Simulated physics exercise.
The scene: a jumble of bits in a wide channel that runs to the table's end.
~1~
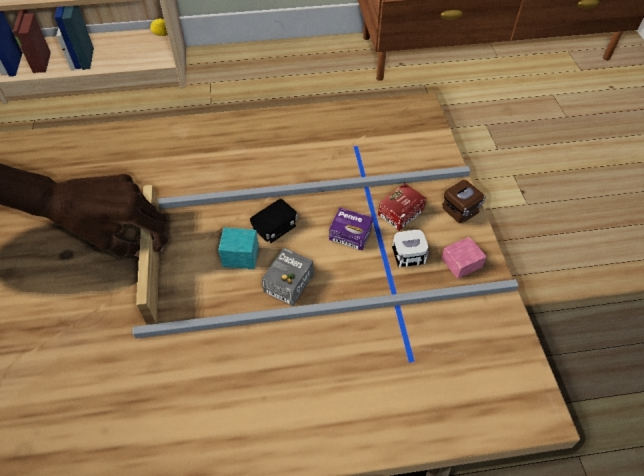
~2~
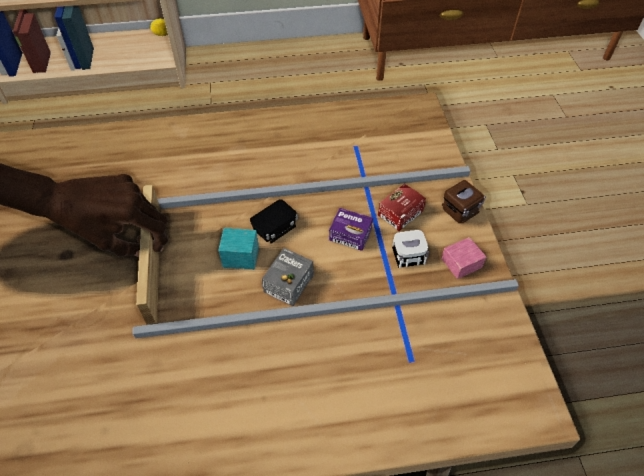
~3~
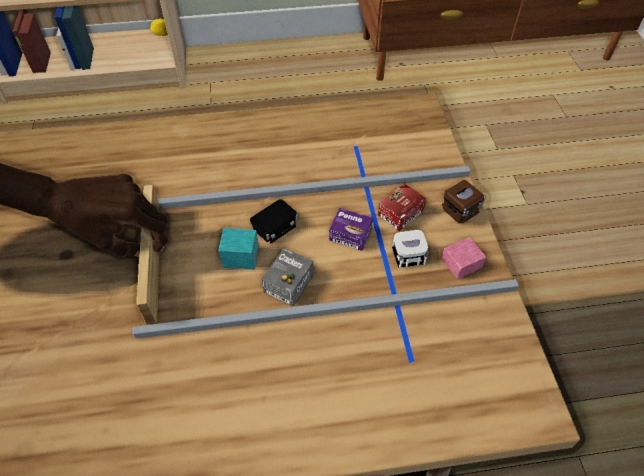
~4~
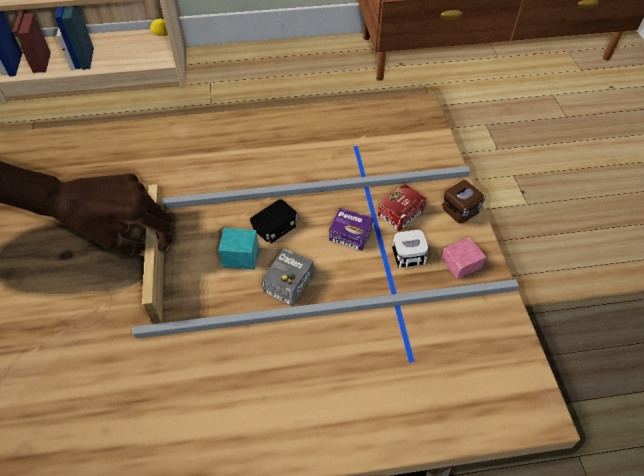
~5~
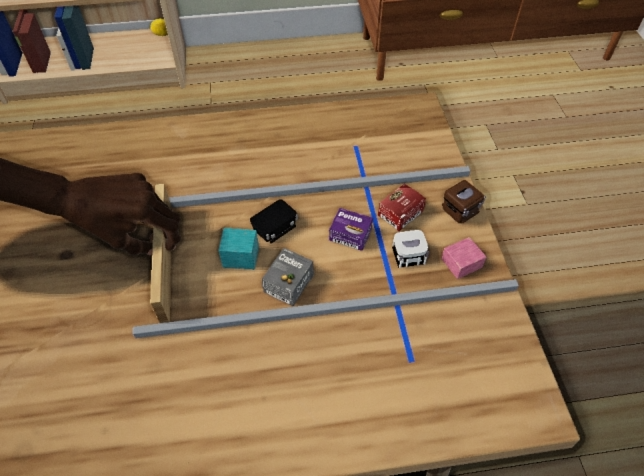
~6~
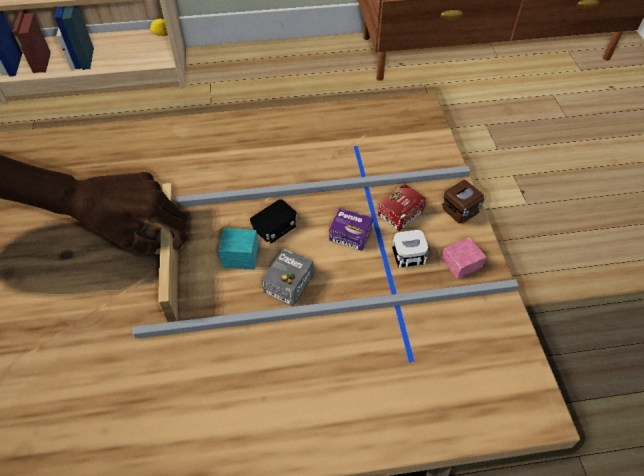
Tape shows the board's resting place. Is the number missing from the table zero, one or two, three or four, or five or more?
The push is going to clear not one off the end.
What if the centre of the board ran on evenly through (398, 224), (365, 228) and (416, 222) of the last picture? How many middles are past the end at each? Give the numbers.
Result per place: 0; 0; 1.
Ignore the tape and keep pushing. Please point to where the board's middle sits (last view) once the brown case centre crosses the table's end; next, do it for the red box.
The middle is at (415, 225) when it's the brown case, and at (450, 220) when it's the red box.
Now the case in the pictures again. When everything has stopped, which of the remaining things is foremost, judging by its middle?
It would be the brown case, I'd say.
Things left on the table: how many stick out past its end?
The total here is 0.
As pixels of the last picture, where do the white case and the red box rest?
First object about (436, 243); second object about (426, 190).
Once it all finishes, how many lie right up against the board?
The count in contact is 3.
Soon after, none off yet; brown case at rest near (462, 202); pink block at rest near (464, 258); red box at rest near (402, 207).
At rest, the number that fall off is zero.
